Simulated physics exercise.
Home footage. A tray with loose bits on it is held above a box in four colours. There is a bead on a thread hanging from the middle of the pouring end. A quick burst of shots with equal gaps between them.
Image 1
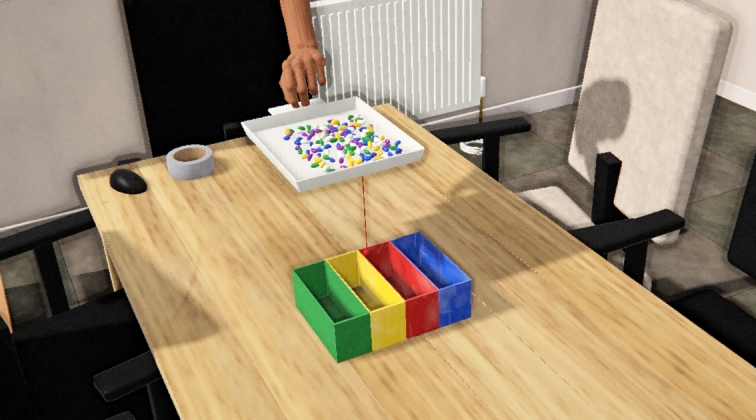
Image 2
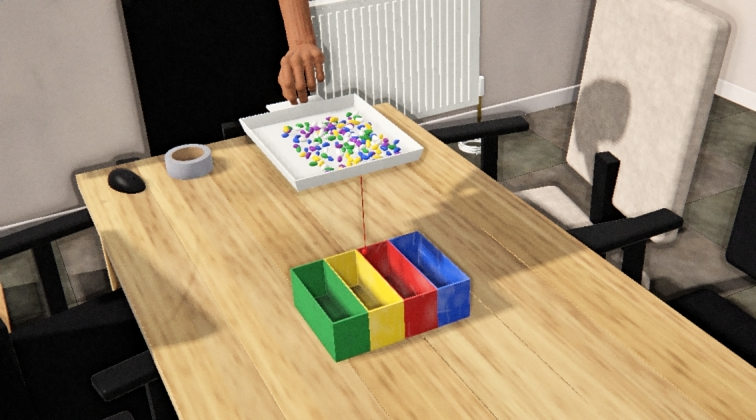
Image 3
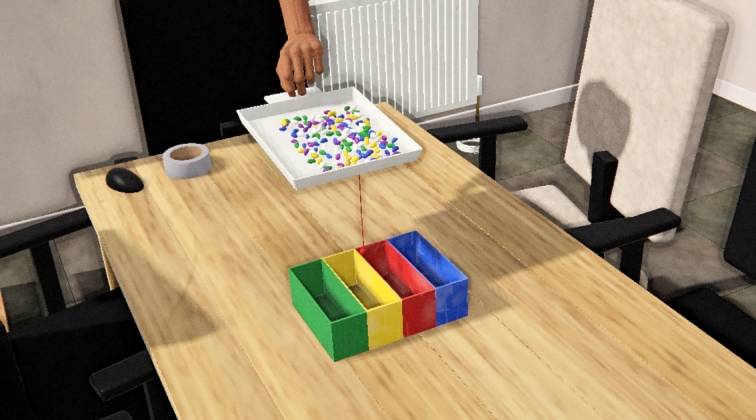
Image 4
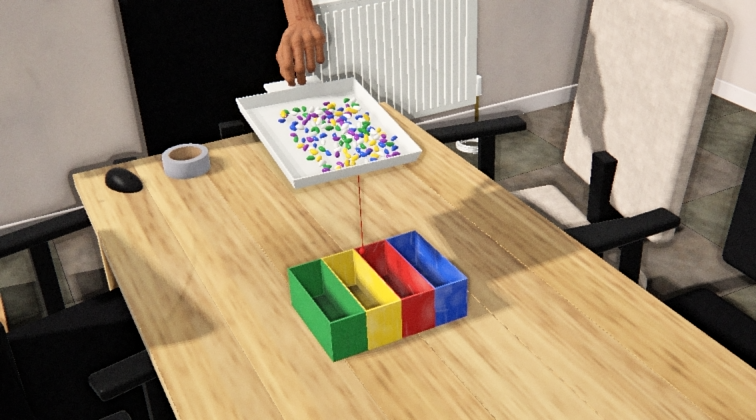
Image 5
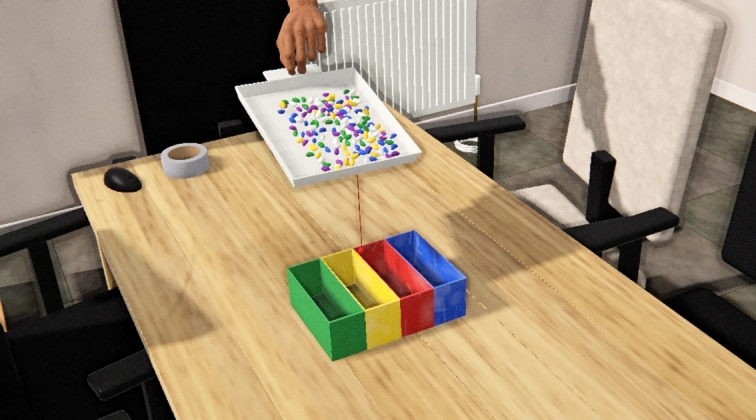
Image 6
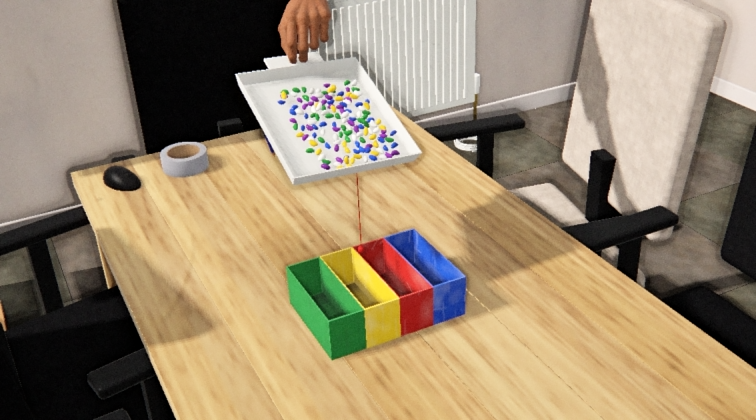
A hand reaches in from the top at the far edge of a white tray of small multicoloured pieces, above a light wooden table seen from a raised angle. Below the tray hangs a thin reddish thread over an open box with green, yellow, red and blue cells, with grey tape and a black mouse at left. The hand steadily raises the tray's far side, tilting it towards the viewer while the pieces shift slightly and the camera drifts slightly.
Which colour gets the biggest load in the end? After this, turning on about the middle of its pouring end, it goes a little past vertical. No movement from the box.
The blue cell gets the biggest load.
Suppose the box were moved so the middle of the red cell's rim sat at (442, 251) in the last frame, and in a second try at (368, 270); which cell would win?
Result 1: The cell in yellow. Result 2: The blue cell.
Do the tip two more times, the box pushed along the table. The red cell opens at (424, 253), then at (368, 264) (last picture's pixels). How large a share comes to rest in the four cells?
Roughly 90 per cent, then roughly 60 per cent.
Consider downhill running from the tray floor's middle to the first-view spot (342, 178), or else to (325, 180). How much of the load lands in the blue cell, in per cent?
Respectively 0 and 0 in a hundred.
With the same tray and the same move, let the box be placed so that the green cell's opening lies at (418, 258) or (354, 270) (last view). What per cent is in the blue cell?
Trial 1 around 0 percent, trial 2 around 0 percent.
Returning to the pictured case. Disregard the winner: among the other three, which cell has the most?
Red.
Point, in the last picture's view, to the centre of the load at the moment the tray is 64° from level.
The load is centred about (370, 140).
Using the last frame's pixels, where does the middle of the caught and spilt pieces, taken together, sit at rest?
Near (420, 301).
Just after the last frame, tray tipped steeply; almost all on the tray; just a few falling or outside the box.
A moment on, tray tipped past a quarter turn; almost all on the tray; just a few in the red cell; just a few in the yellow cell; just a few in the blue cell; just a few in the green cell; just a few falling or outside the box.
Further on, tray tipped past a quarter turn; roughly half in the blue cell; roughly a third in the red cell; about a tenth in the yellow cell; just a few in the green cell; about a tenth falling or outside the box.
When it is over, tray tipped past a quarter turn; roughly half in the blue cell; roughly a third in the red cell; about a tenth in the yellow cell; just a few in the green cell; about a tenth outside the box.
